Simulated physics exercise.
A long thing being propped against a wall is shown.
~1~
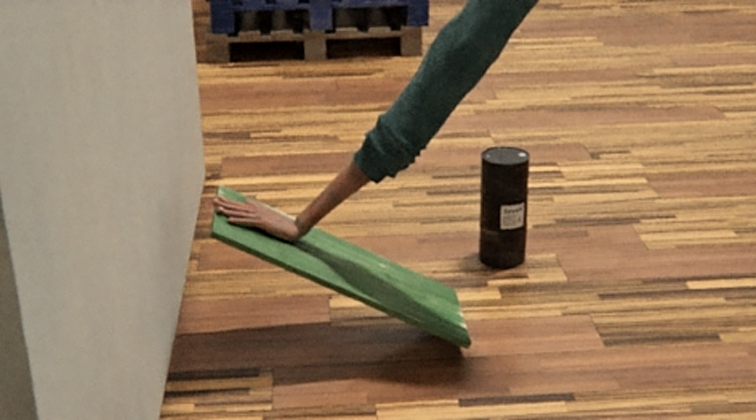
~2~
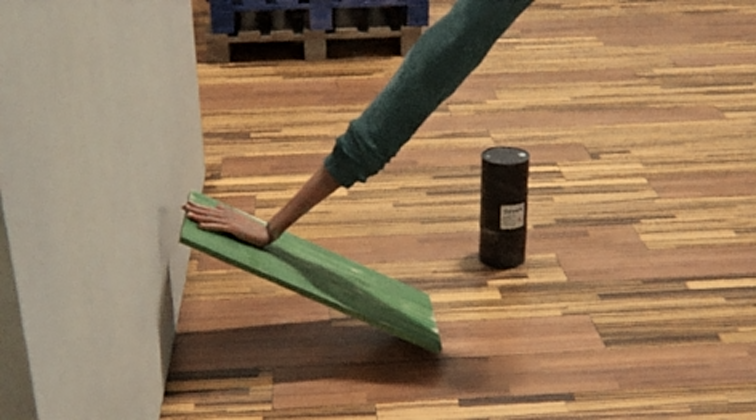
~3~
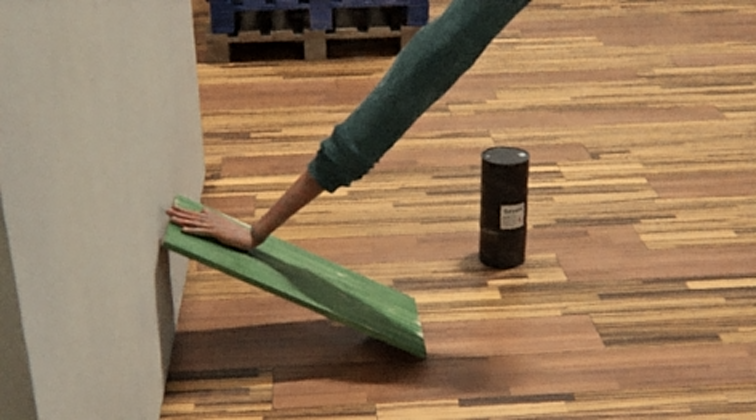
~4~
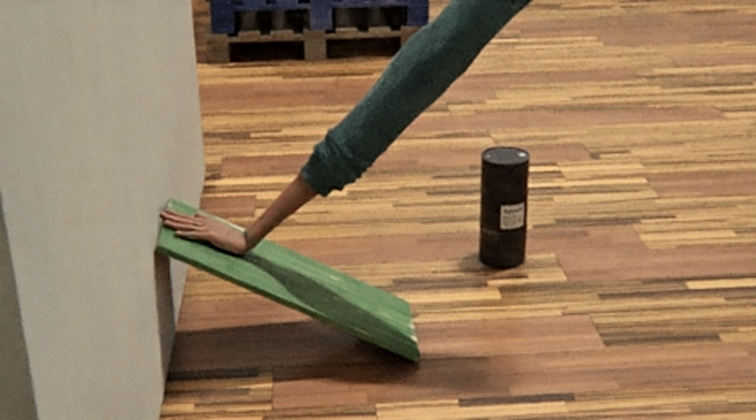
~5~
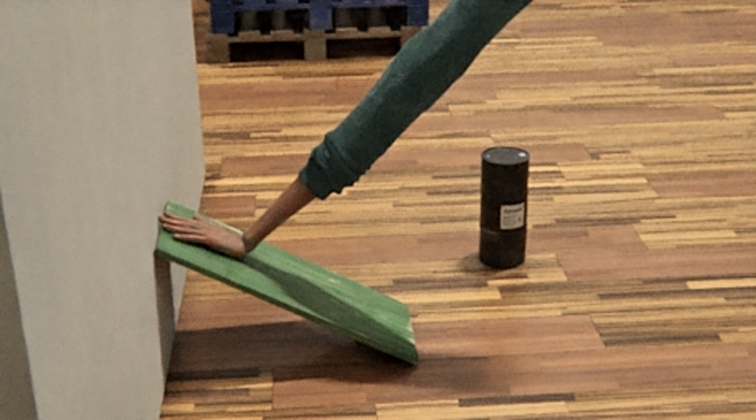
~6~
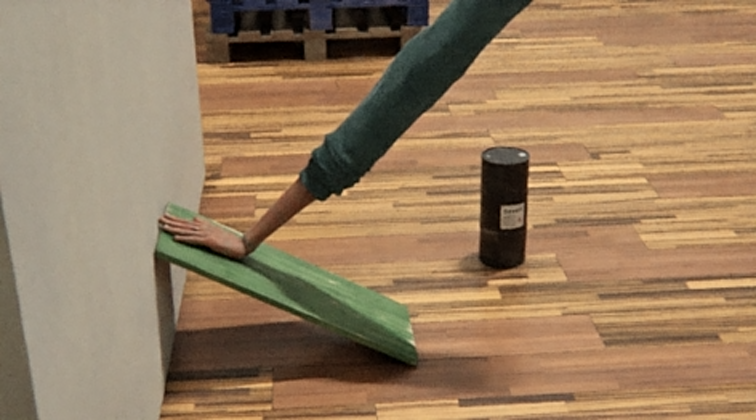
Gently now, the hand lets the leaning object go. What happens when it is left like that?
Scoots out.
Then, 0.30 s past the last view, green board 11° lower than it was left near (301, 304).
Then, 0.40 s past the last view, green board 29° lower than it was left near (311, 340).
Then, 0.50 s past the last view, green board 31° lower than it was left near (311, 332).
Finally, moved from the start, green board; black canister still in place. Final places as the last picture's camera would see them, green board near (312, 340). The board gives way.
